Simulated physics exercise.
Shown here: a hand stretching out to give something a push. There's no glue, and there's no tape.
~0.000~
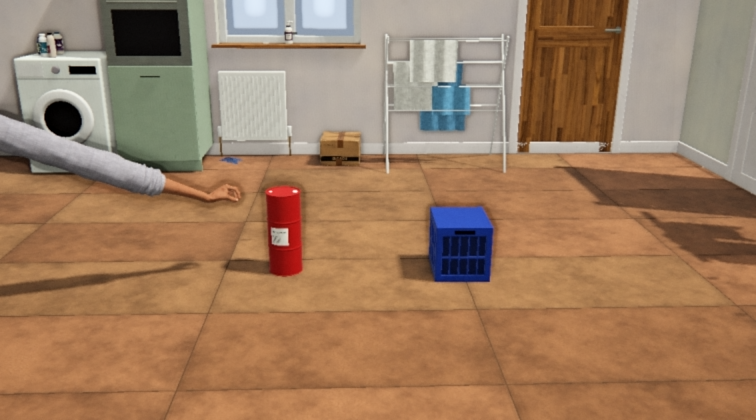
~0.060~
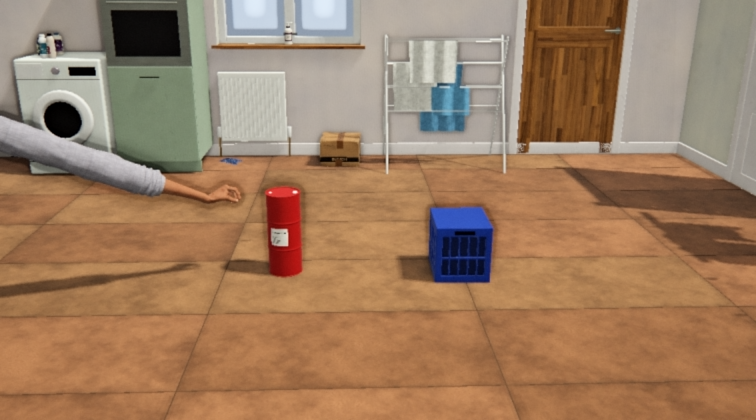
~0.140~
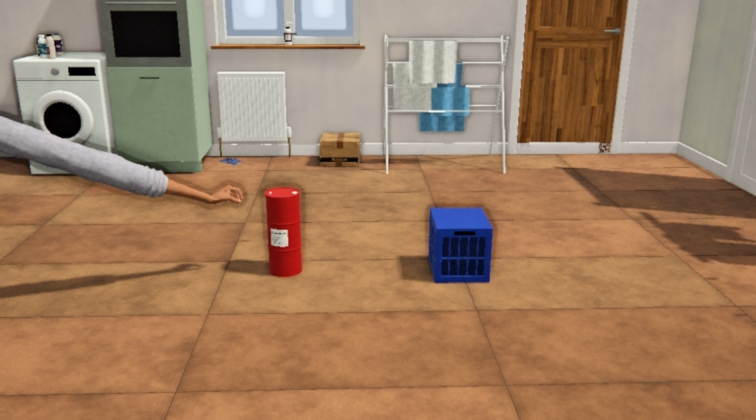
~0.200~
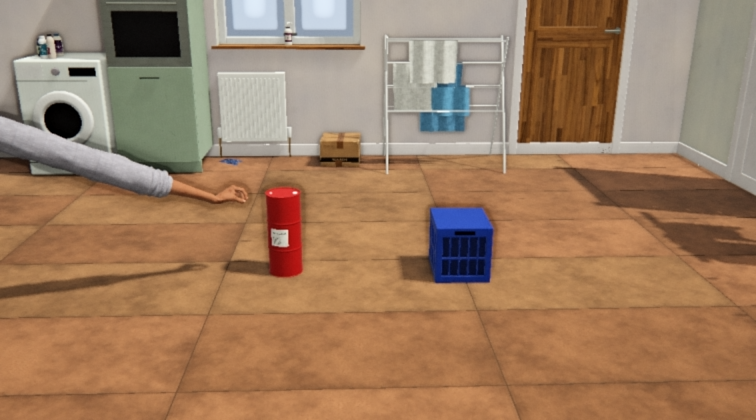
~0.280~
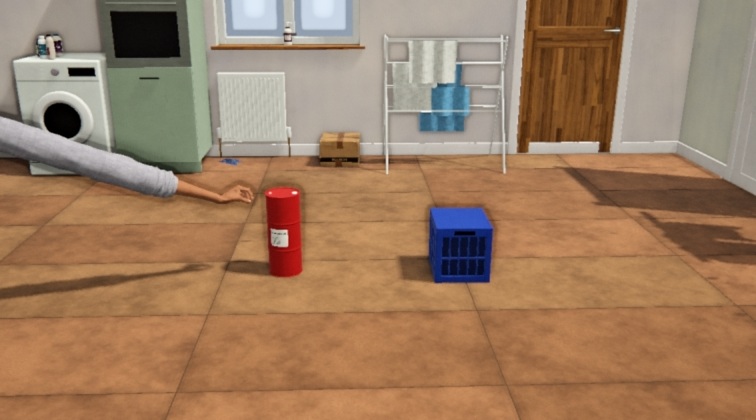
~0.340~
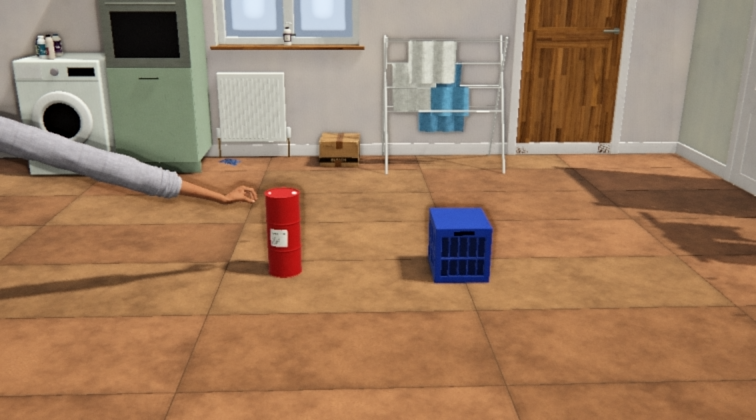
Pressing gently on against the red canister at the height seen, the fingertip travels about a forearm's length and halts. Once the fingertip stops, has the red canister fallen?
Most likely it will be upended.
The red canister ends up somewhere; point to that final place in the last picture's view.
Pretty much around (347, 254), I'd say.
After 0.74 s, red canister turned 15° from how it was put near (295, 230).
After 1.14 s, red canister turned 42° from how it was put near (316, 231).
After 1.34 s, red canister on its side near (341, 251).
In the end (2.0 s), toppled on the floor, red canister. At the end, from the last picture's camera, red canister near (347, 254).
